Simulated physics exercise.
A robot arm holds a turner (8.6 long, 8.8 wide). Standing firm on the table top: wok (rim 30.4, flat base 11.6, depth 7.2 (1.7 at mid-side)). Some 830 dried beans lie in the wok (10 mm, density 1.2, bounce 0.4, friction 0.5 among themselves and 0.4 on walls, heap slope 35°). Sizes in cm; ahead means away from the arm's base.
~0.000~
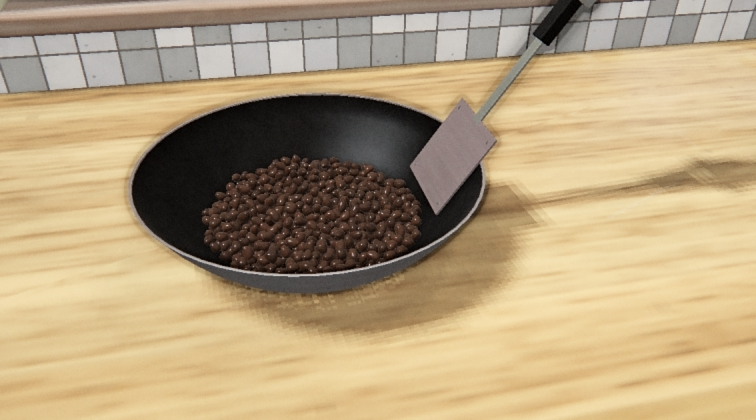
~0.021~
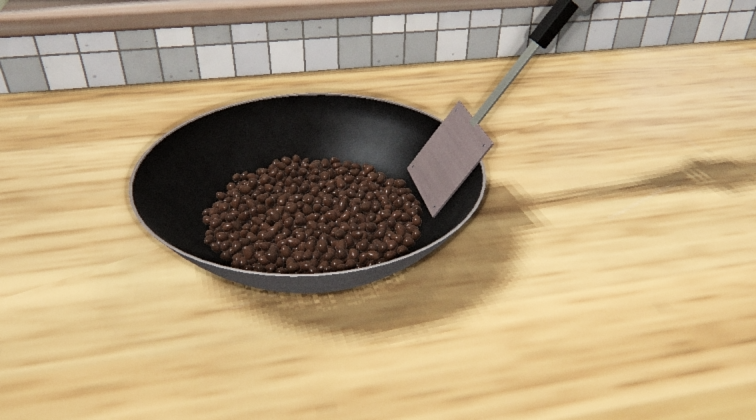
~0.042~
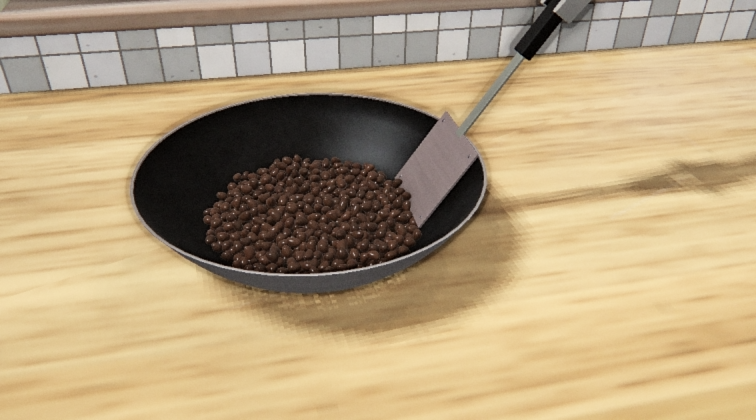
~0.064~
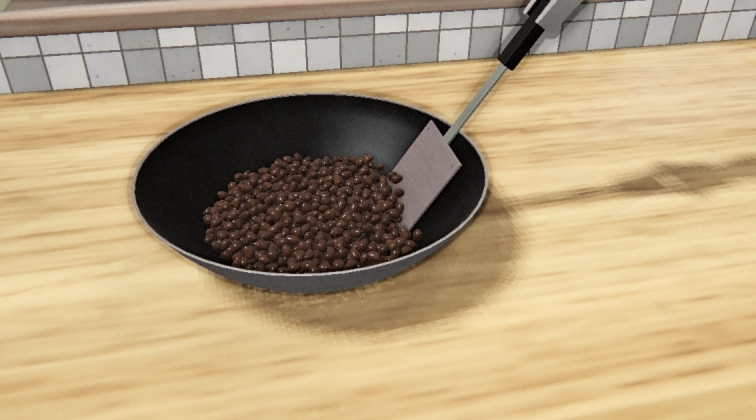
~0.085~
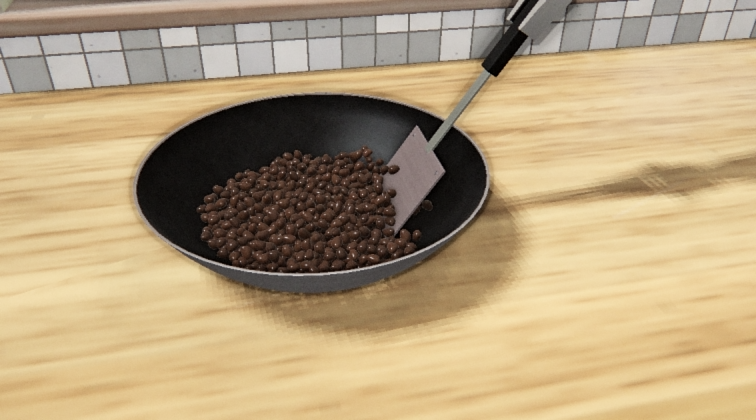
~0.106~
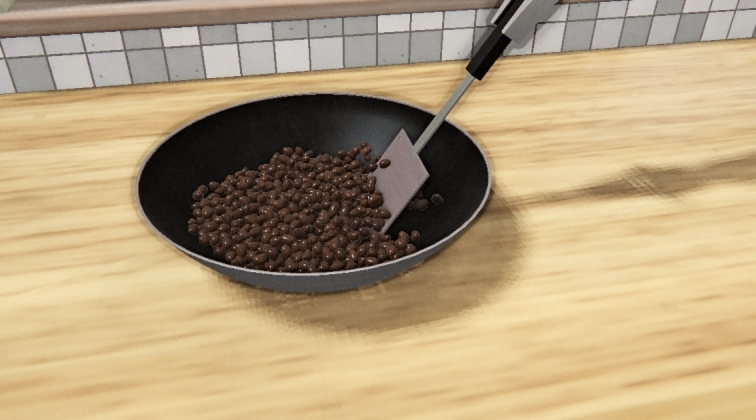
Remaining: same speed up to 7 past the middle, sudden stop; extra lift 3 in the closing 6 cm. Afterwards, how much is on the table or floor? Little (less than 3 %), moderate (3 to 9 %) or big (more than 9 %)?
Answer: Little; less than 3 % of the dried beans finish on the table or floor.
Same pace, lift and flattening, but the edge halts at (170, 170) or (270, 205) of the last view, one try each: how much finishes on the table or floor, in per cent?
About 35 and 0 per cent.
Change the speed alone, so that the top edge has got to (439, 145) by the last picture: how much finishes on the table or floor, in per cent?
About 0 per cent.
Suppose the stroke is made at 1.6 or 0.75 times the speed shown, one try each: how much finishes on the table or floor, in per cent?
About 15 and 0 per cent.
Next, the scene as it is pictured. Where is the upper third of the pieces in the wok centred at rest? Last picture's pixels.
Near (203, 203).
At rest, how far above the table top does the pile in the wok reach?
Some 7.5 cm.
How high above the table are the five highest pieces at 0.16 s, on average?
Some 6 cm.
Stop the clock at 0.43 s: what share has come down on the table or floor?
Roughly 0 per cent.
After 0.16 s, sloping 55°, highest piece 6 above the table; 826 in the wok.
After 0.21 s, sloping 55°, highest piece 7 above the table; 826 in the wok.
After 0.43 s, sloping 55°, highest piece 8 above the table; 822 in the wok, 3 on the table or floor, 1 on the blade or in flight.
After 1.48 s, sloping 55°, highest piece 7 above the table; 822 in the wok, 4 on the table or floor.
At rest, 822 in the wok, 4 on the table or floor. That is 0 % on the table or floor.
